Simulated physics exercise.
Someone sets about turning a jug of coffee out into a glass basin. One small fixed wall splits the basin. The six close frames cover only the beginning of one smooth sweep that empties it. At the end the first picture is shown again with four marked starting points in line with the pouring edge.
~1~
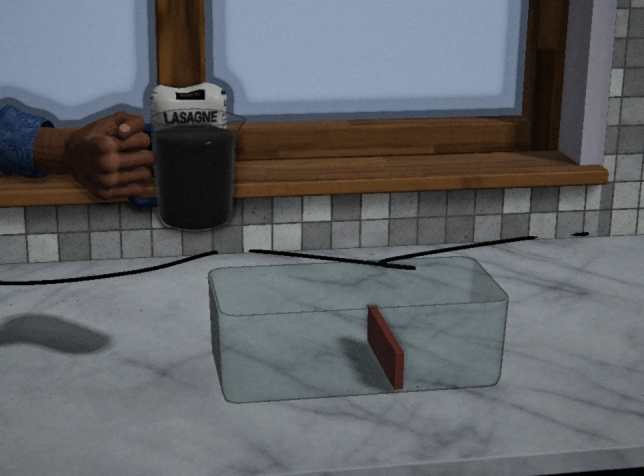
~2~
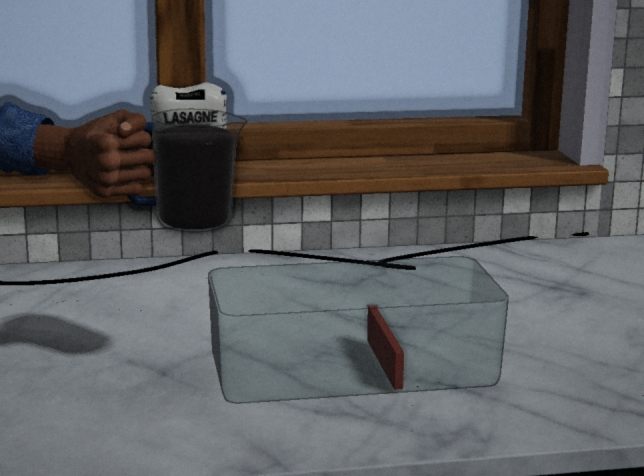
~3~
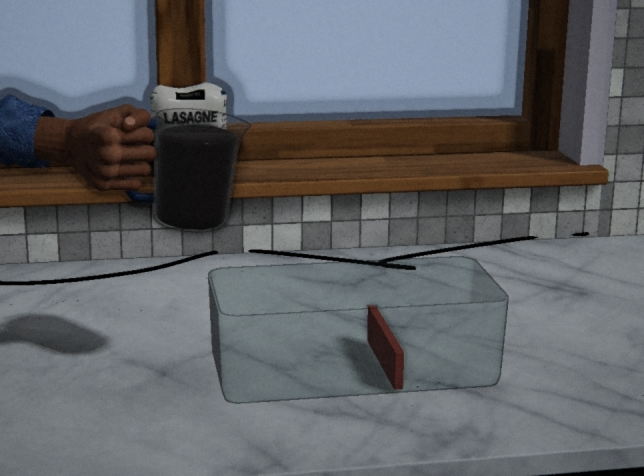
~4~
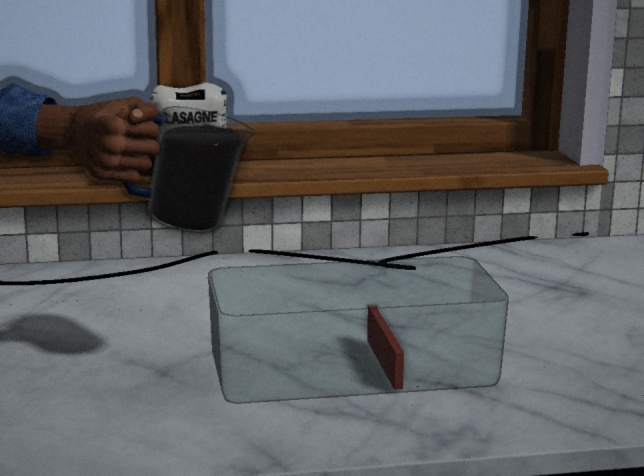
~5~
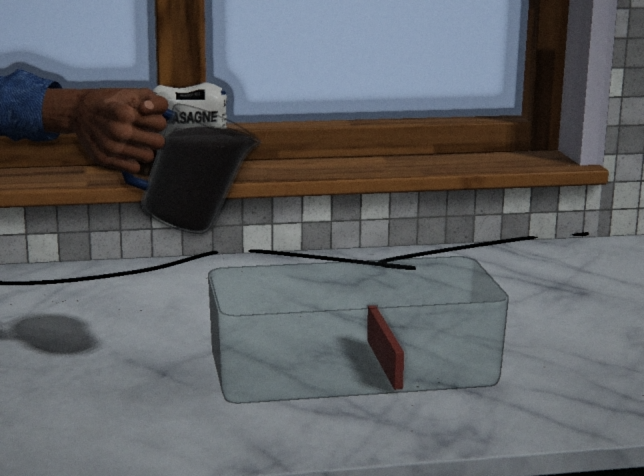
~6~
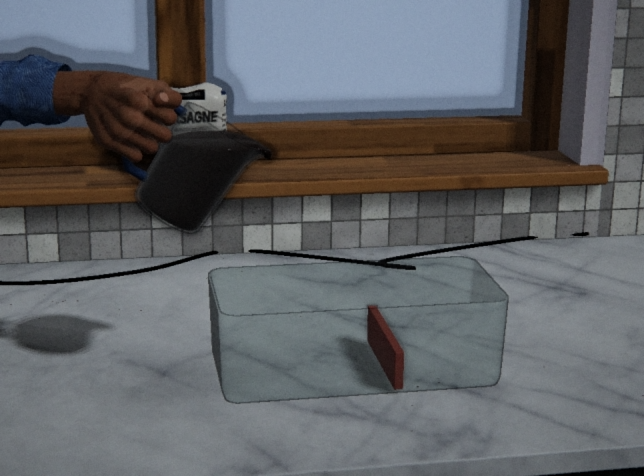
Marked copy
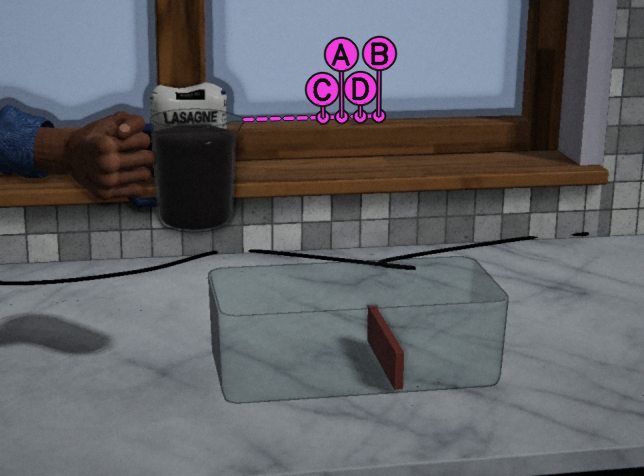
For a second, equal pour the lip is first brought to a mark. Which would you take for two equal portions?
Dot C does it best.
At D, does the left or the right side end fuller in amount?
The right side.
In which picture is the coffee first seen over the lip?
Picture 6.
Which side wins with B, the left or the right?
The right one.
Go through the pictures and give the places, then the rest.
Upright, lip at (244, 119); basin from (222, 401) to (499, 383); top of the wall at (385, 328); nothing has left yet.
Upright, lip at (245, 120); nothing has left yet.
Tipped about 6°, lip at (249, 124); nothing has left yet.
Tipped about 13°, lip at (254, 131); nothing has left yet.
Tipped about 22°, lip at (259, 141); nothing has left yet.
Tipped about 33°, lip at (263, 154); coffee is over the lip, down to (268, 155).
On the marked copy, A at (341, 116); B at (378, 115); C at (323, 117); D at (360, 116).
With A, about 17 % ends left of the wall and 81 % right of it.
With B, about 6 % ends left of the wall and 91 % right of it; 3 % is lost outside.
With C, about 51 % ends left of the wall and 48 % right of it.
With D, about 5 % ends left of the wall and 93 % right of it.
